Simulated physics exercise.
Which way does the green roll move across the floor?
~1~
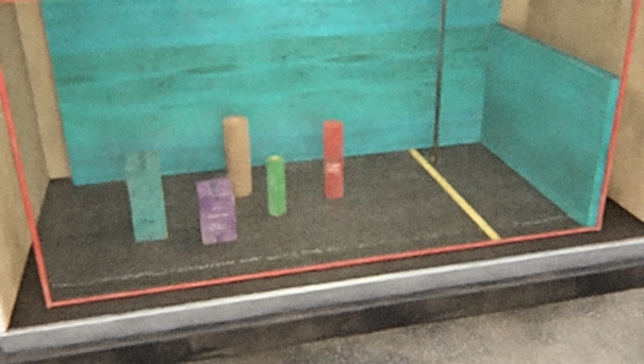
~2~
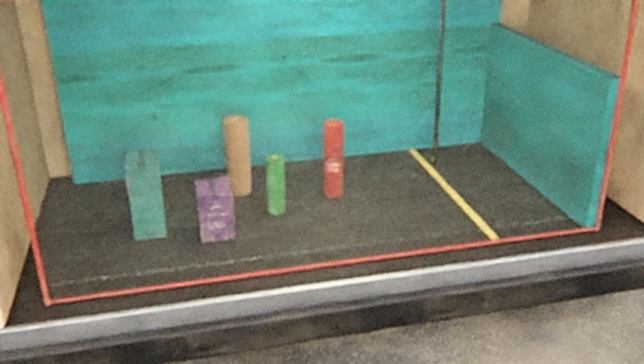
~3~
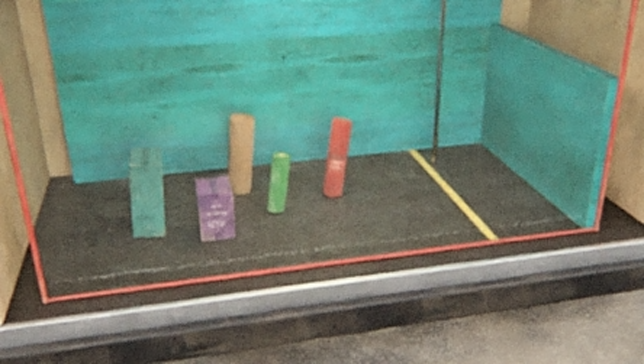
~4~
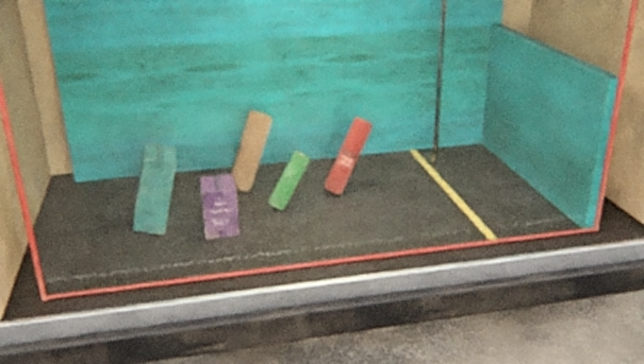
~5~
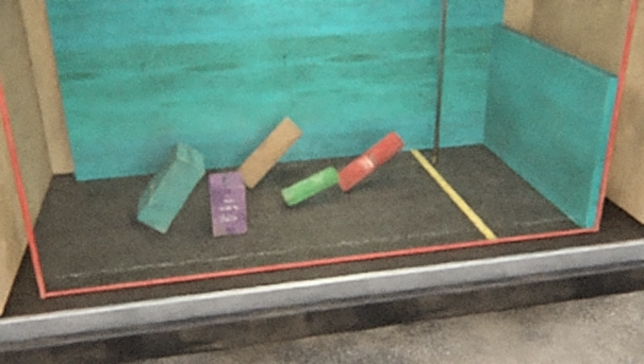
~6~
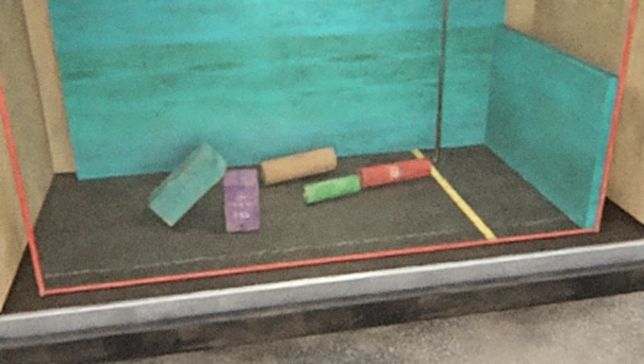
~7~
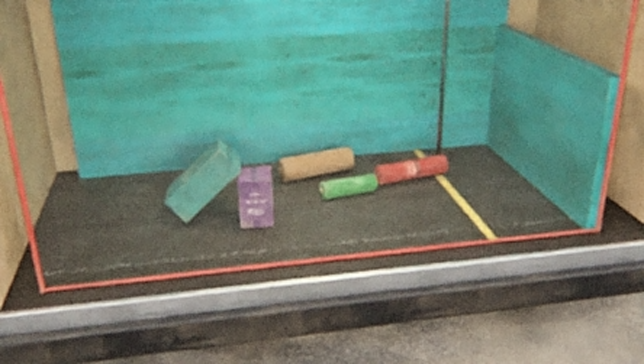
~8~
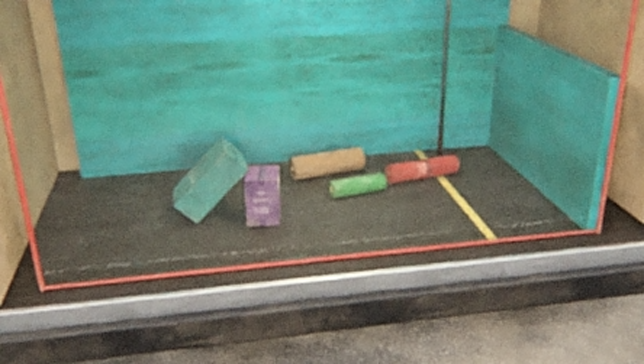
The green roll moves to the right, tipping onto its side and sliding along the floor.
